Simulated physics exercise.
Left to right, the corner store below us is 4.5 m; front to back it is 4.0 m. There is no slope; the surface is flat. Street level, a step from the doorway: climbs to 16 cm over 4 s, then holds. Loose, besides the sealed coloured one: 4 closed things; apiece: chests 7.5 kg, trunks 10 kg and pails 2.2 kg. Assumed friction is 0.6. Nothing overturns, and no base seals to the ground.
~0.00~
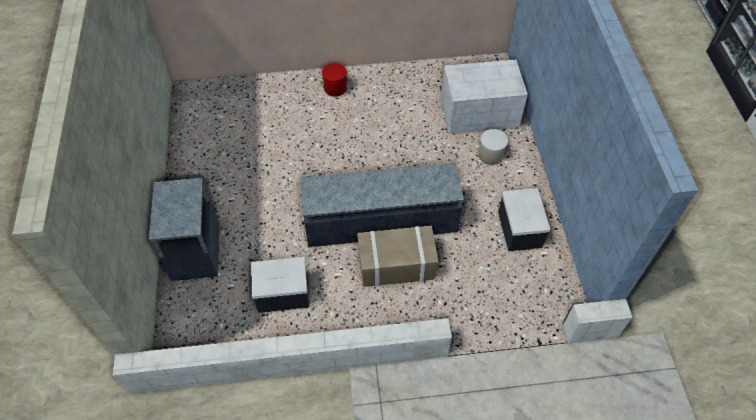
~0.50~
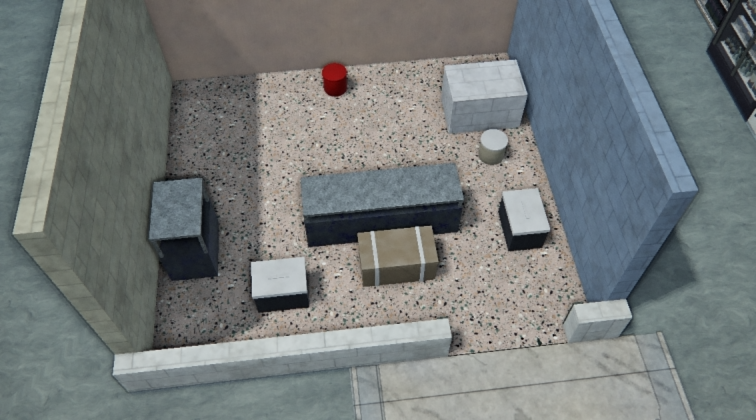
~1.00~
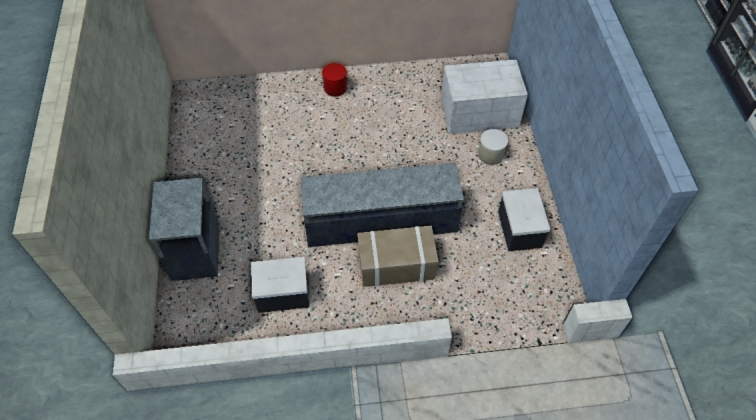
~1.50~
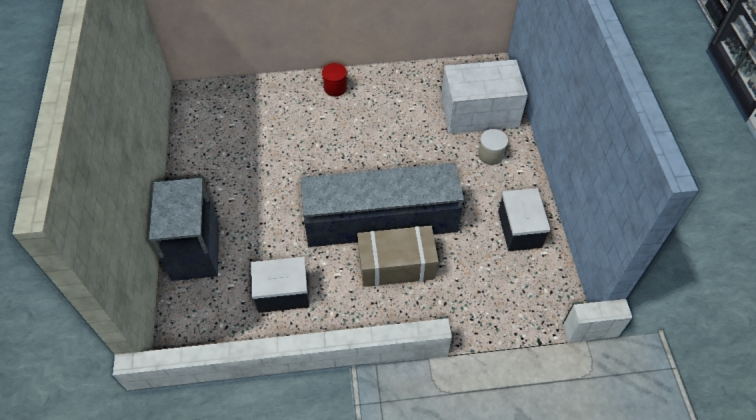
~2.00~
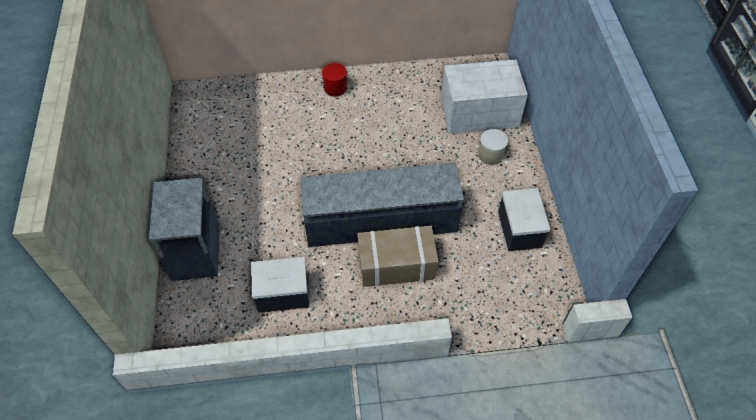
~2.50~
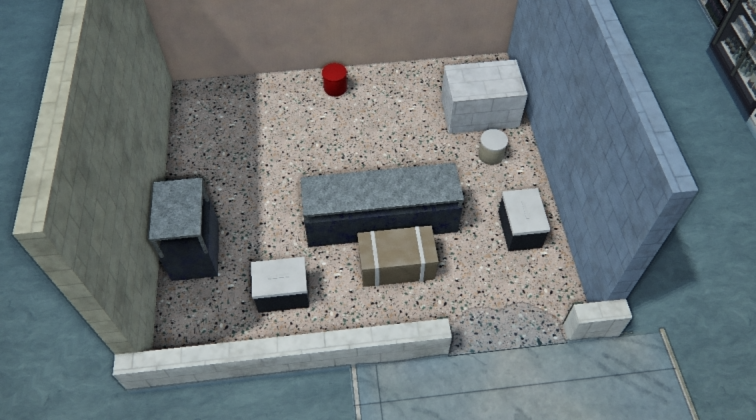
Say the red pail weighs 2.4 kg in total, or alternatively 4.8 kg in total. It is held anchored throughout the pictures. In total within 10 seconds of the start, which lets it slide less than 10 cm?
Heavier choice only.
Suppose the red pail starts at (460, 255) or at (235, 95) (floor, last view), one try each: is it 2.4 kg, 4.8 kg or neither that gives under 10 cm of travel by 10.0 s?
Well, at the first spot no weight will do, and at the second you need the heavier weight.
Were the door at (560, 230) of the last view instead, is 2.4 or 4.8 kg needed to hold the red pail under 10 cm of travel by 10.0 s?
Note: Only the heavier mass keeps it.
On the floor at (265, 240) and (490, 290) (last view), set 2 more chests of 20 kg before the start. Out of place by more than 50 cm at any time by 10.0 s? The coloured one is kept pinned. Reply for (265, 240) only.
Its shift comes out smaller than that.
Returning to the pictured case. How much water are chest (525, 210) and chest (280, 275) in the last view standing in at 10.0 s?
Some 3 cm at the first, some 4 cm at the second.
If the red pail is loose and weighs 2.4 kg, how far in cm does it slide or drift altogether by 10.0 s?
Total path: Roughly 50 cm.
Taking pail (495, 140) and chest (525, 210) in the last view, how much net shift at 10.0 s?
One is off by 200 cm, the other by 200 cm, in the order asked.
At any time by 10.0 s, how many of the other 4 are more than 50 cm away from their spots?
All told, that gives 4.
After 3.5 s the red pail would be 0 cm from its start with 2.4 kg and 0 cm from its start with 4.8 kg; 0 cm of water round it then.
After 4.5 s the red pail would be 0 cm from its start with 2.4 kg and 0 cm from its start with 4.8 kg; 0 cm of water round it then.
After 7.0 s the red pail would be 0 cm from its start with 2.4 kg and 0 cm from its start with 4.8 kg; 1 cm of water round it then.
After 10.0 s the red pail would be 51 cm from its start with 2.4 kg and 0 cm from its start with 4.8 kg; 3 cm of water round it then.
